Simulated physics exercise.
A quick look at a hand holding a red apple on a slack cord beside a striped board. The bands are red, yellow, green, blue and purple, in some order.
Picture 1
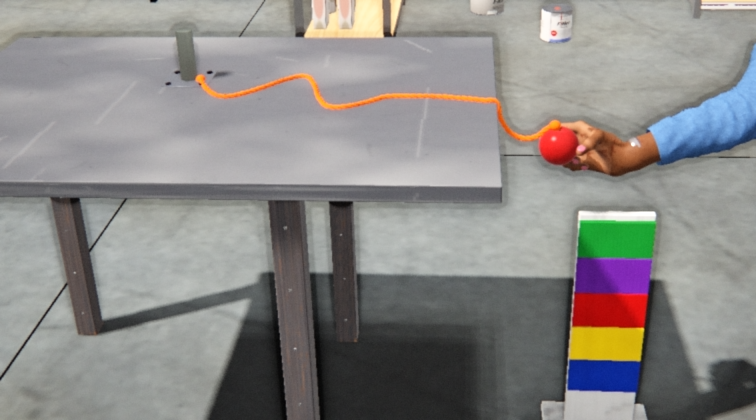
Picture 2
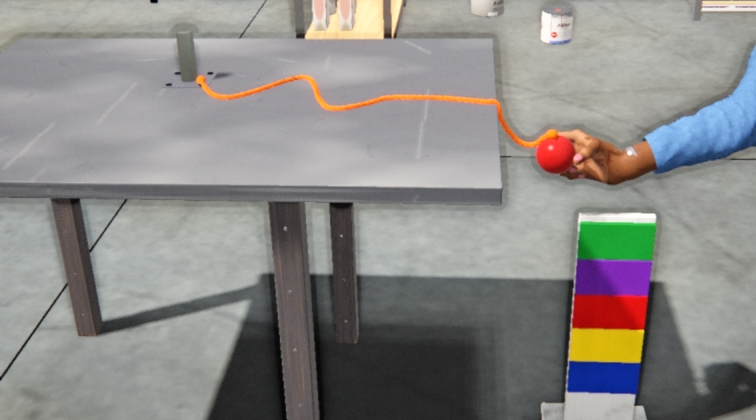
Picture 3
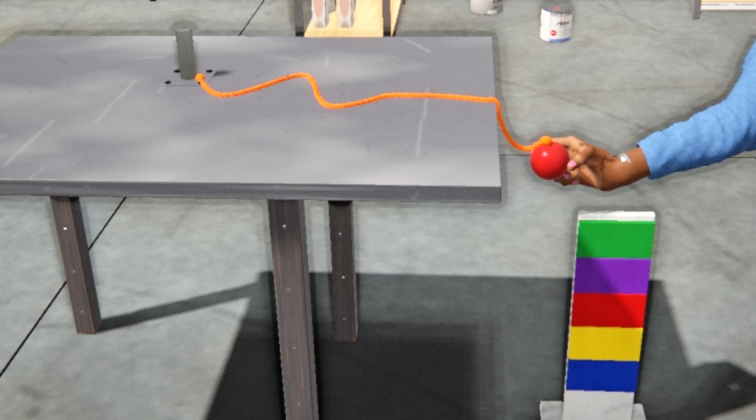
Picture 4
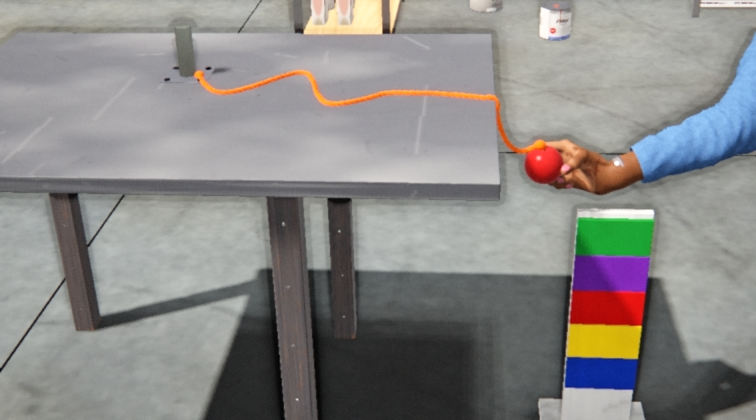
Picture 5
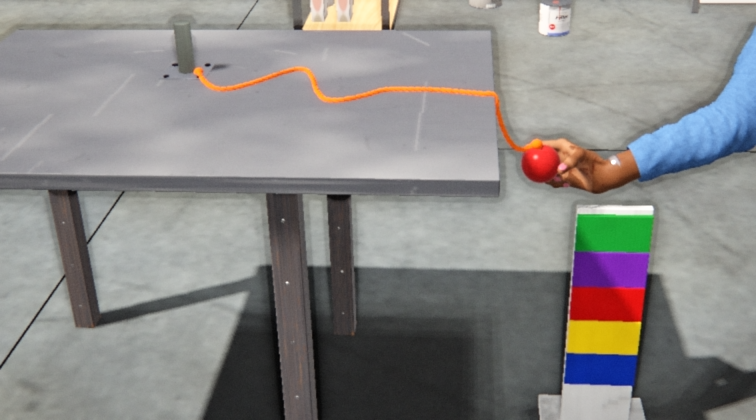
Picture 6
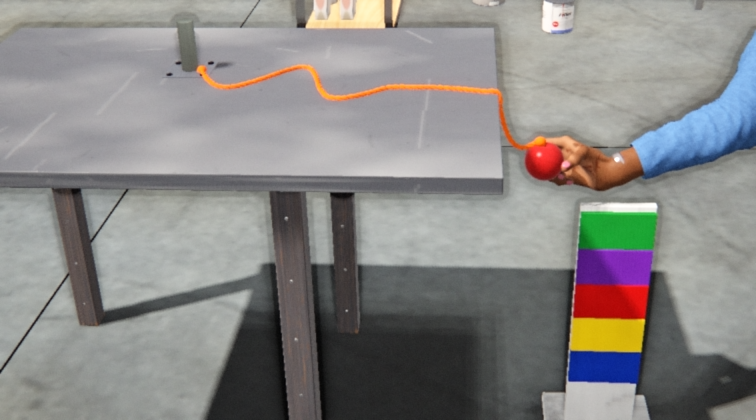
The clip opens on a hand at the right holding a round red object on a slack orange cord, which runs across a gray table from a short post, above a board with colored bands. The hand eases slightly down and left, then stays nearly still as the view shifts a little.
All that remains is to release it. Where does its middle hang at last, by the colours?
Its middle rests at the red band.
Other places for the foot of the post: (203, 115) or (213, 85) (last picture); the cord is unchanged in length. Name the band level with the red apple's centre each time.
One after the other, yellow; yellow.
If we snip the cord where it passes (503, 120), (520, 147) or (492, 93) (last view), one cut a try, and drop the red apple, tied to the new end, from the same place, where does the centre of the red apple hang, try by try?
The places are (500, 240), (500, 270) and (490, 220).
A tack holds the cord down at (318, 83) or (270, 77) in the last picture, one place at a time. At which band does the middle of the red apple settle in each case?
It would be green; purple.
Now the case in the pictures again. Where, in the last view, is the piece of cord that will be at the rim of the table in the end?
That spot is around (380, 90).
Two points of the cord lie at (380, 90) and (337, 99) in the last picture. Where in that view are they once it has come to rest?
At (498, 96), then (453, 87).
Early on, apple near (531, 296); level with red.
Midway, apple near (463, 277); level with red.
Near the end, apple near (503, 291); level with red.
Finally, apple near (494, 290); level with red. The red one.
